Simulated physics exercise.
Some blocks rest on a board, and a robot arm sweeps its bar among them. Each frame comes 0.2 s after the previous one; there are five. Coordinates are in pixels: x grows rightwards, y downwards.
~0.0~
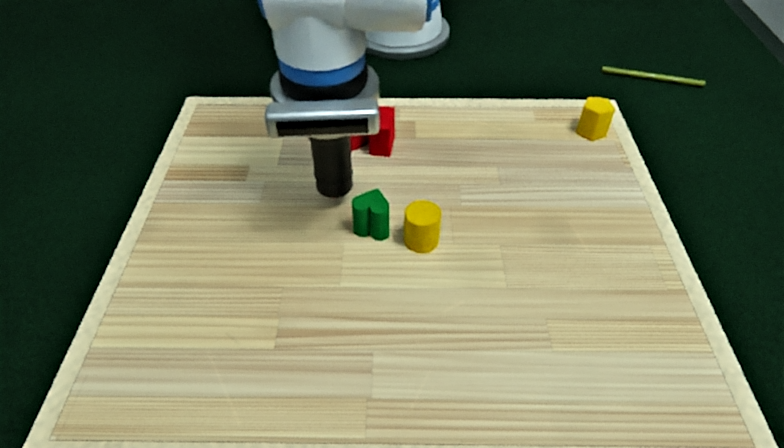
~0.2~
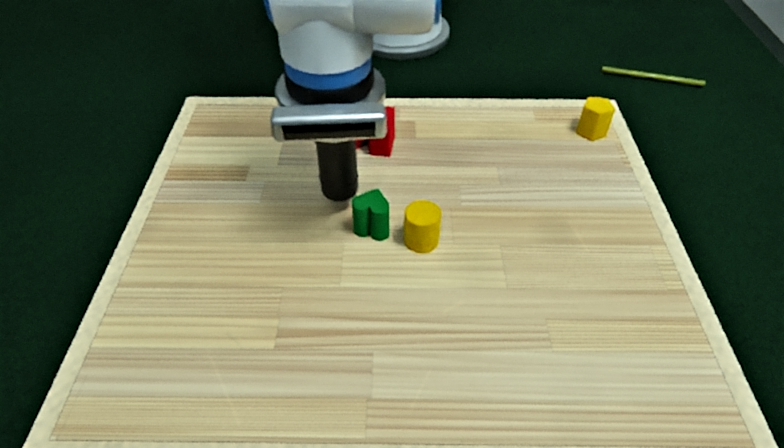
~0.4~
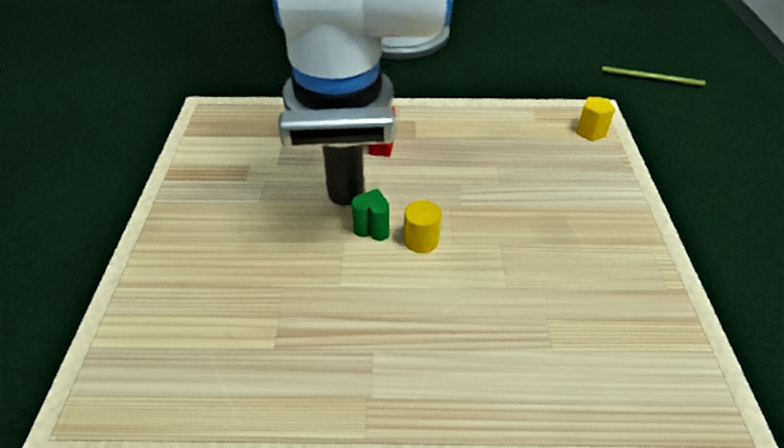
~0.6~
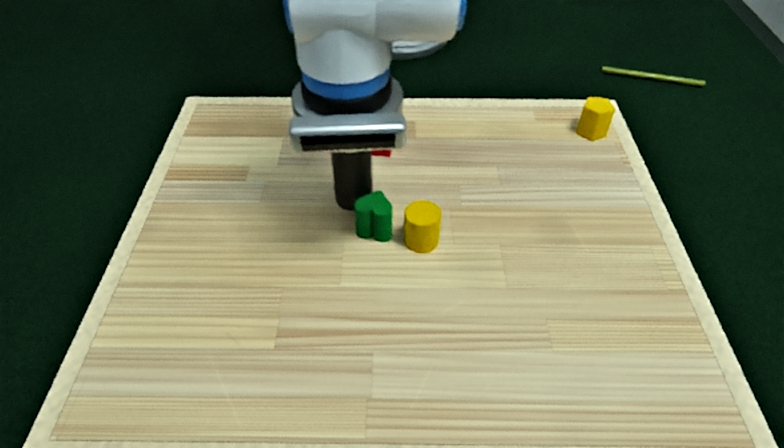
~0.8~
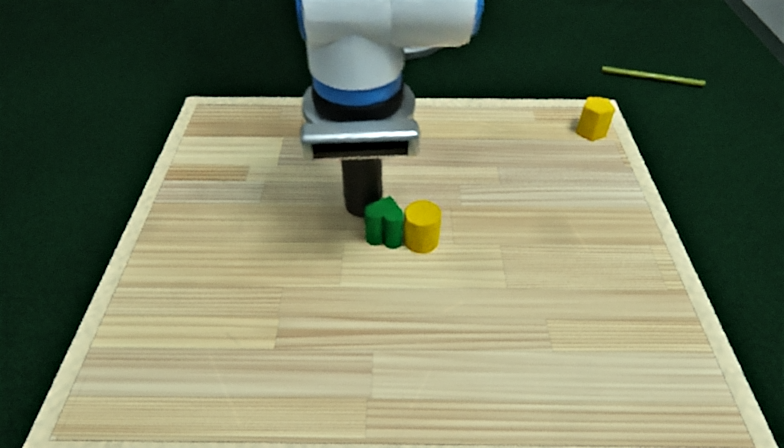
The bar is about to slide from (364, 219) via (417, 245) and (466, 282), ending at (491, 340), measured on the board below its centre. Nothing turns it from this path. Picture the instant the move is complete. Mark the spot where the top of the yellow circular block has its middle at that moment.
At (500, 236).
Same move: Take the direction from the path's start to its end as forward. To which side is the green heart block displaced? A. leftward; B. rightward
I choose B.
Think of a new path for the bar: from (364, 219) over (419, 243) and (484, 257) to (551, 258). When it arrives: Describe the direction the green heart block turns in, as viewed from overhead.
Its rotation is clockwise.
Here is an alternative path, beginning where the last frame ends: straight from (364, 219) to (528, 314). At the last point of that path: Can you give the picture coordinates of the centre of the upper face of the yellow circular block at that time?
Its top middle: (507, 233).
What follows on the original path. One third of the way, bar (418, 231); green heart block (424, 243), turned 30° clockwise; yellow circular block (458, 222).
Two thirds of the way, bar (468, 268); green heart block (451, 284), turned 105° clockwise; yellow circular block (500, 236).
At the end, bar (494, 326); green heart block (451, 316), turned 210° clockwise; yellow circular block (500, 236).
